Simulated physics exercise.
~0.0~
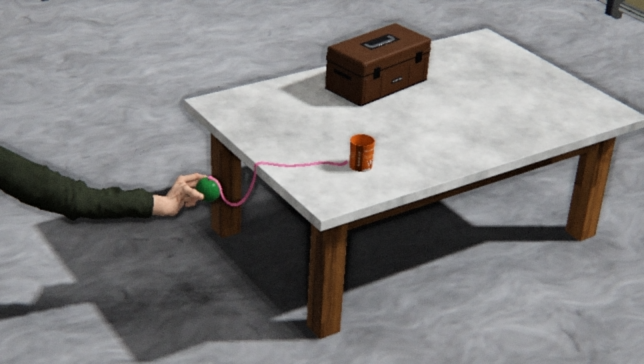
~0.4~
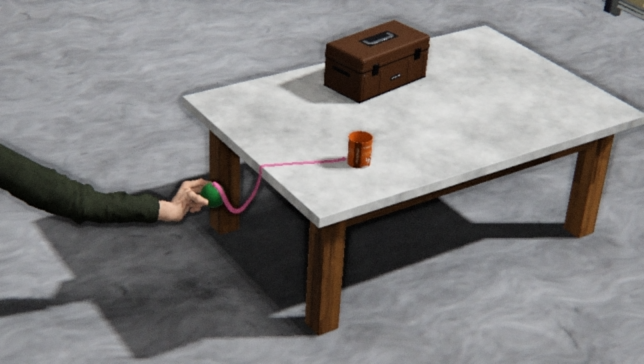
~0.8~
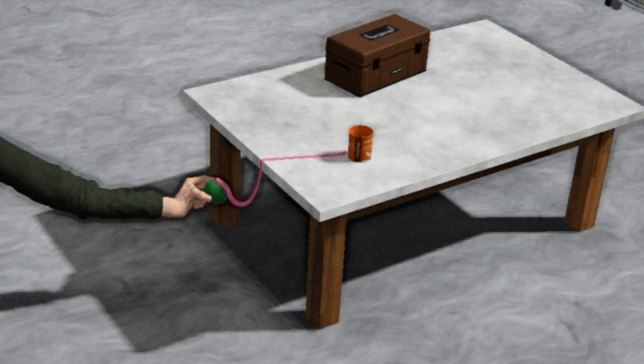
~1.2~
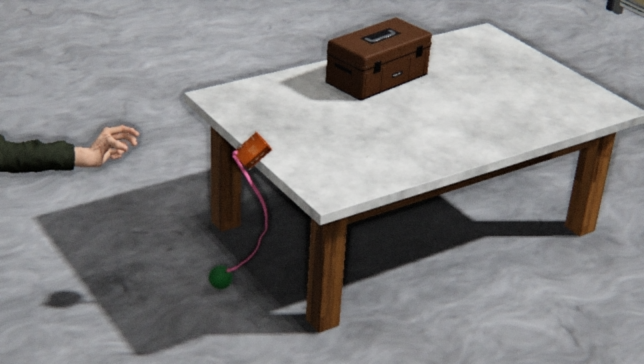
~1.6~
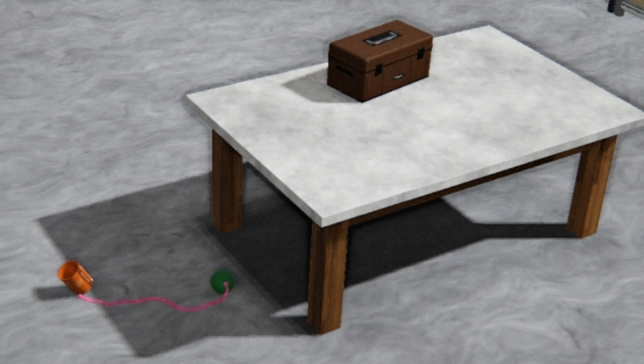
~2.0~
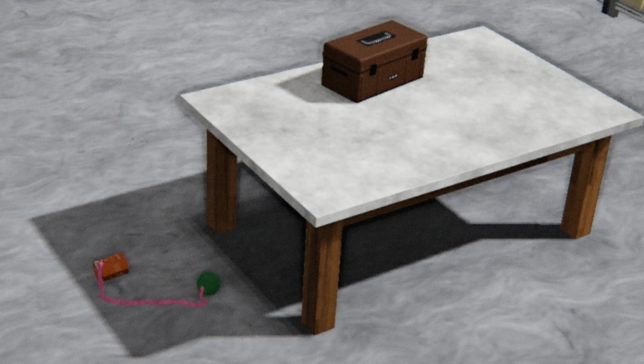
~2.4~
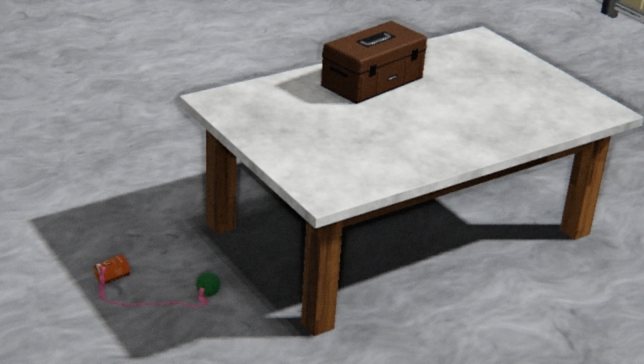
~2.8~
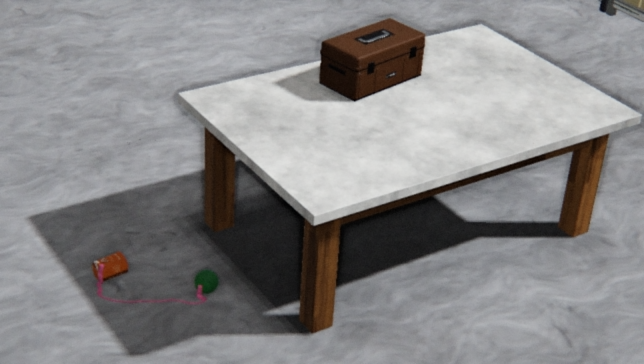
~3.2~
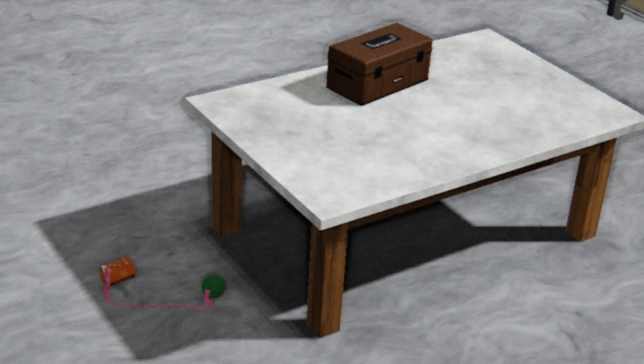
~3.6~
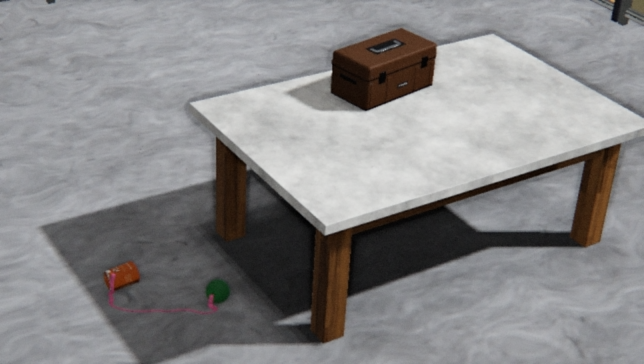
An arm in a dark green sleeve reaches in from the left, holding a green apple just off the end of a pale marble-topped table with wooden legs, seen from above by a slightly swaying camera. A pink ribbon runs from the apple to an orange cup near the front edge, and a brown toolbox sits farther back. The hand lets go and withdraws as the apple drops to the floor, dragging the cup over the edge. The cup lands left of the apple and shifts slightly. Both lie still in the table's shadow, the ribbon between them, while the toolbox remains in place.
